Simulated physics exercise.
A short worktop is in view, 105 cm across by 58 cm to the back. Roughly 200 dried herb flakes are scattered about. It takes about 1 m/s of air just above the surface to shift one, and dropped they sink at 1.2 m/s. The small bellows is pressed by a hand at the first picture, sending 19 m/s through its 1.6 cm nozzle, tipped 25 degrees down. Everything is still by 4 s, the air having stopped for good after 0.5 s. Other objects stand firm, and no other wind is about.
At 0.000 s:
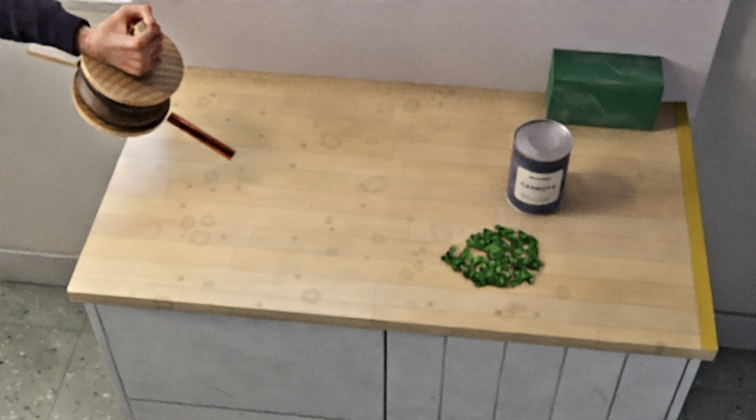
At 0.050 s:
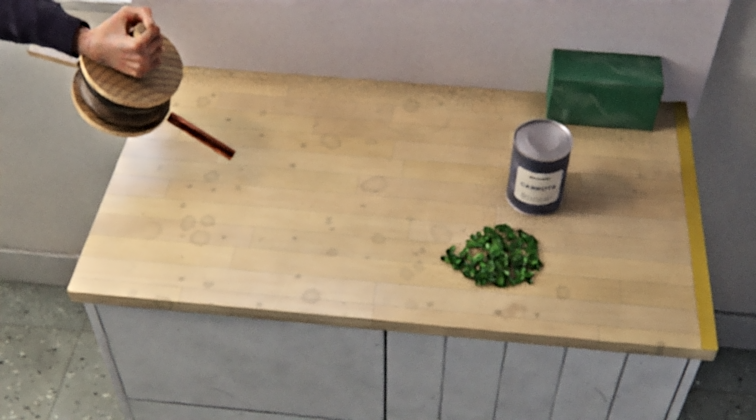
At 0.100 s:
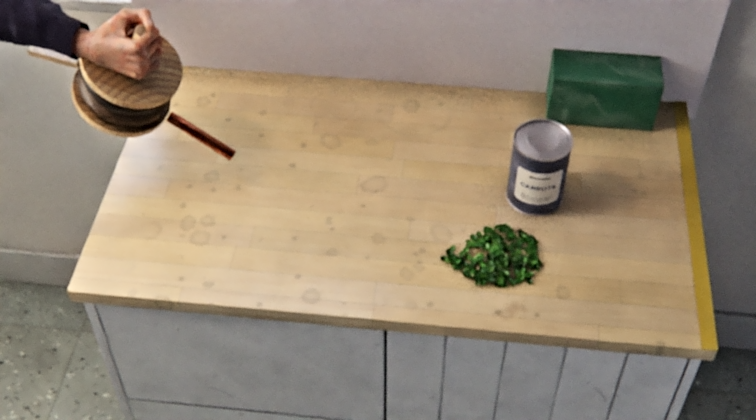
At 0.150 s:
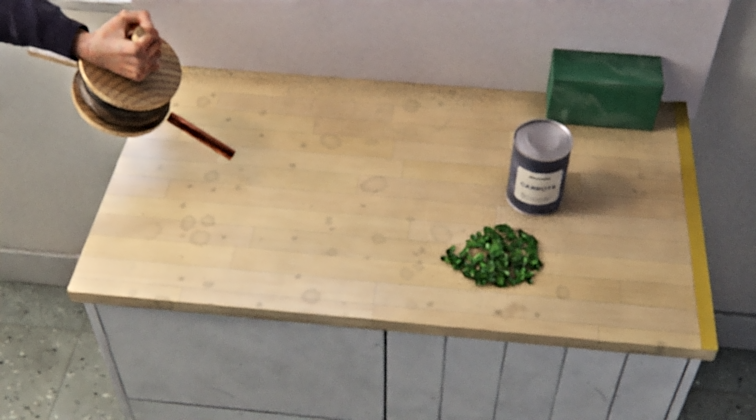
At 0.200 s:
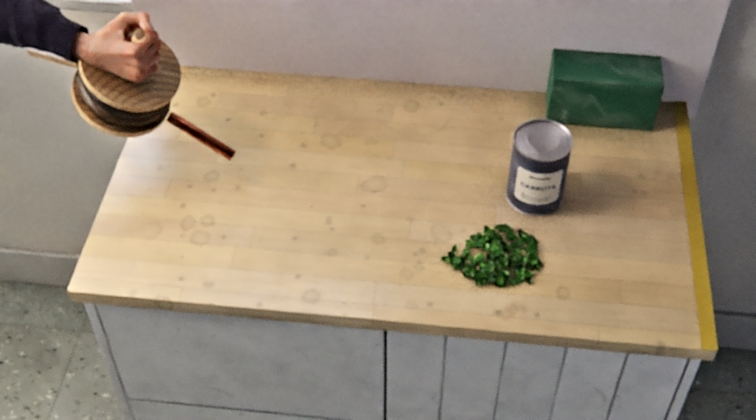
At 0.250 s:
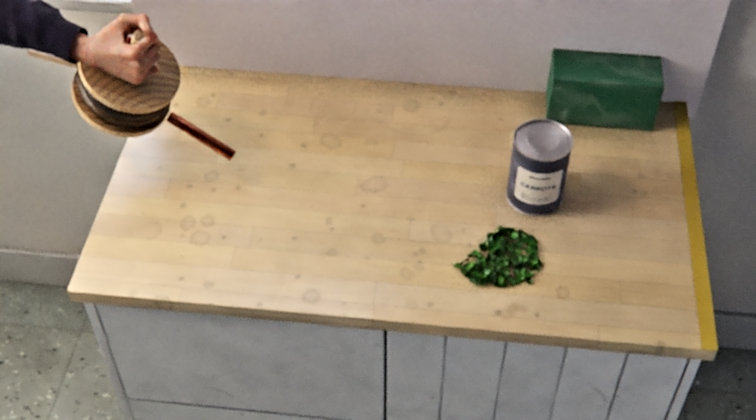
A hand pressed down on a small bellows at the upper left of a wooden worktop, and after a still stretch, a few green flakes near a tin shifted slightly to the right.
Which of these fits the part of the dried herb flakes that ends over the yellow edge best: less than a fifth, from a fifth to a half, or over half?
Over half.
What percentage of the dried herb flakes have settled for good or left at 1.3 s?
Some 100 per cent.
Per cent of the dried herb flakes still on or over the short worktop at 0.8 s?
Reading: About 0 %.
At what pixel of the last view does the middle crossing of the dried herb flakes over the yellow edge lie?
(711, 299).
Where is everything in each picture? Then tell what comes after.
In the first picture, the middle of the dried herb flakes is near (497, 261), none has stirred yet and the mouth of the small bellows is at (233, 156).
In the second picture, the middle of the dried herb flakes is near (497, 259), none has stirred yet and the yellow edge is centred on (701, 214).
In the third picture, the middle of the dried herb flakes is near (497, 259), none has stirred yet, the top of a tin is at (543, 139) and the top of a block is at (608, 67).
In the fourth picture, the middle of the dried herb flakes is near (497, 259) and none has stirred yet.
In the fifth picture, the middle of the dried herb flakes is near (497, 259) and none has stirred yet.
In the sixth picture, the middle of the dried herb flakes is near (498, 260), the farthest in sight from the small bellows is at (539, 263) and about 10 % have left their places.
After 0.8 s, 69 % are over the yellow edge; 39 % are gone or lie where they will stay.
After 1.3 s, 69 % are over the yellow edge; 100 % are gone or lie where they will stay.
After 2.2 s, 69 % are over the yellow edge; 100 % are gone or lie where they will stay.
After 4.0 s, at the end, 69 % are over the yellow edge.
